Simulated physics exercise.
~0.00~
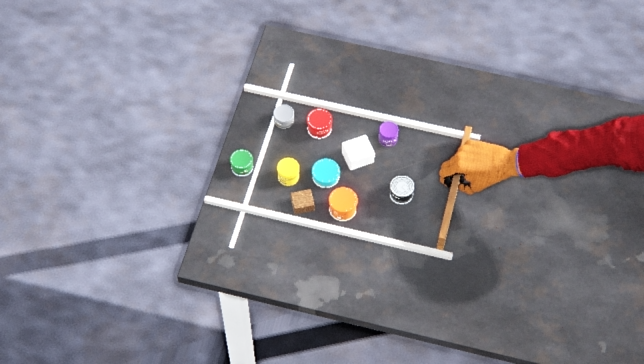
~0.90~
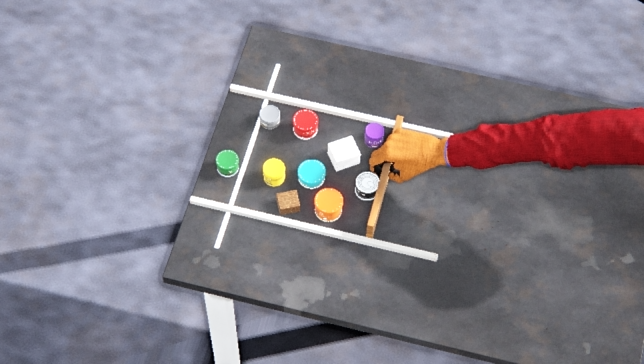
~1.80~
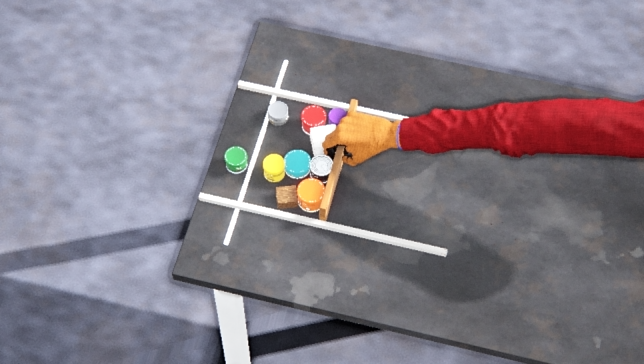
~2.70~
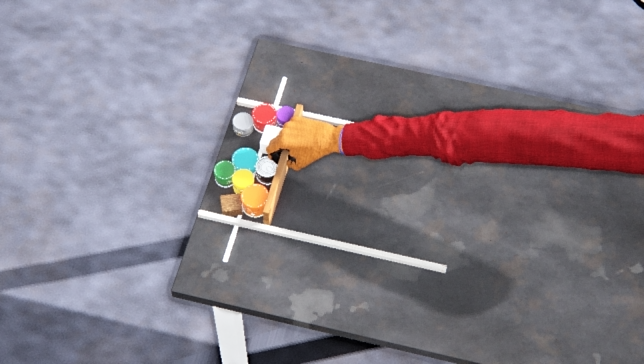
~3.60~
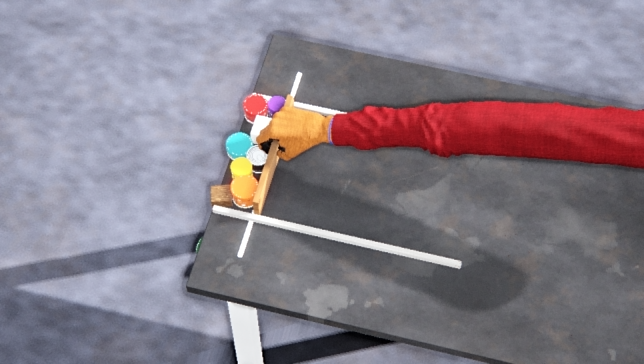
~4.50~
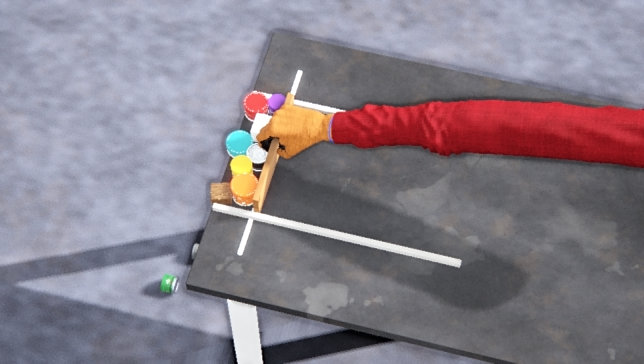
Gloved hand pushing a wooden board leftward between white rails, bunching small coloured tubs at the table edge, green one falling off.
